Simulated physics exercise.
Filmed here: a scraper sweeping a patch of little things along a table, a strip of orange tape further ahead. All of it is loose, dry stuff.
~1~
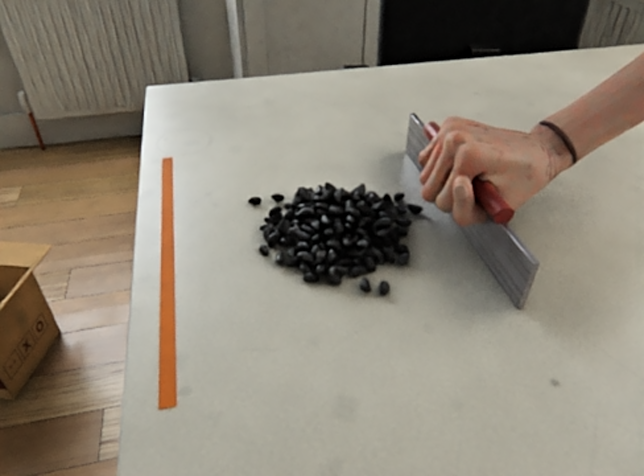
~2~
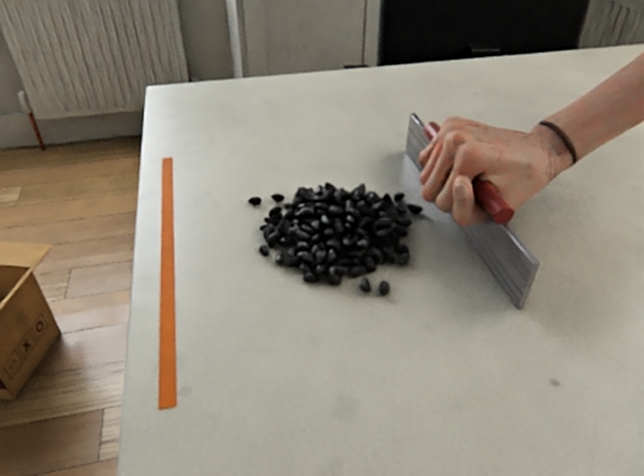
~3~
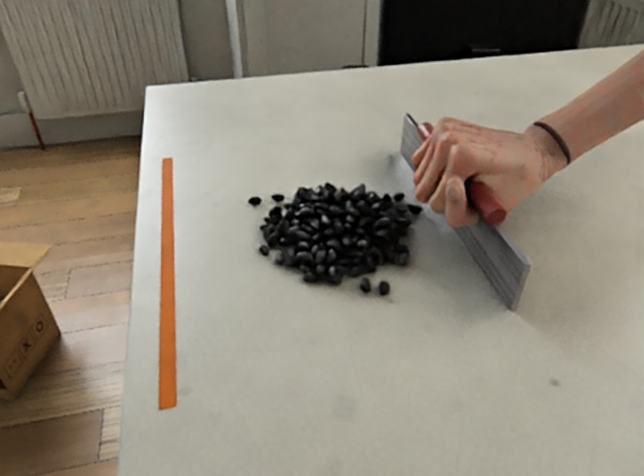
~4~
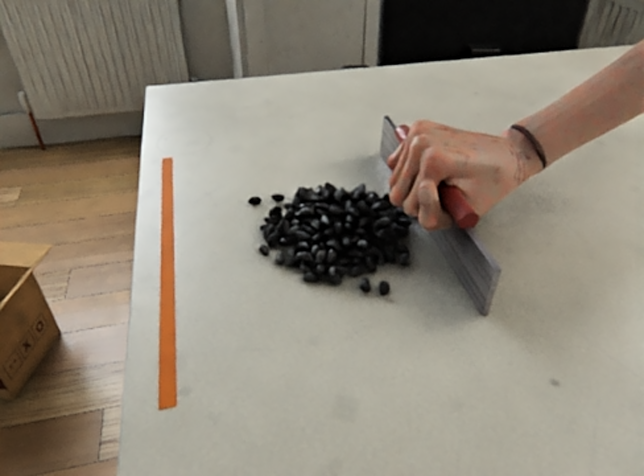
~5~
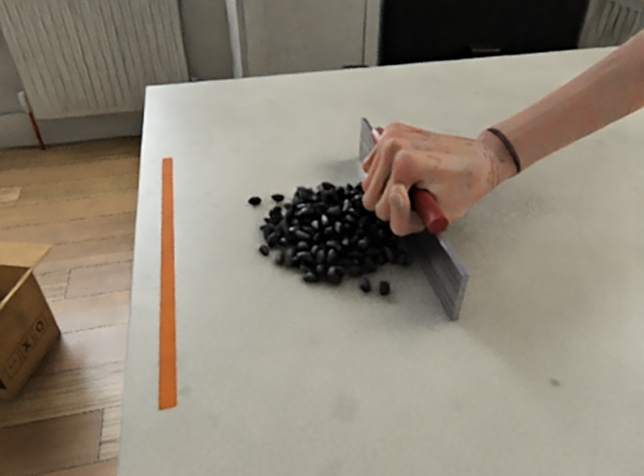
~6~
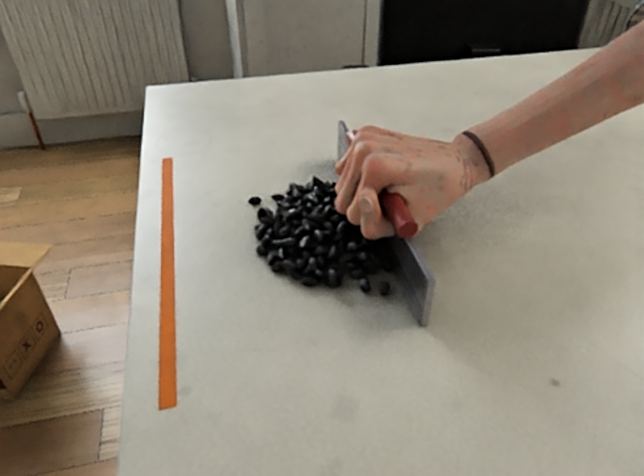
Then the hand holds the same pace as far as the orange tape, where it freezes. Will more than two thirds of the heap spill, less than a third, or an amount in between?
I expect above two thirds of it to fall off the end.
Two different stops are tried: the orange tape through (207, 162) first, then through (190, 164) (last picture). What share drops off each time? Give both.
20 % and 50 %.
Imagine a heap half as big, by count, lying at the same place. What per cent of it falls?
70 %, about.
Just after the last frame, scraper still moving, near (263, 198); heap all on the table, its front near (165, 262).
A moment on, scraper stopped at the orange tape; heap roughly two thirds over the edge.
Further on, scraper stopped at the orange tape; heap the larger part over the edge.
When it is over, scraper stopped at the orange tape; heap the larger part over the edge.
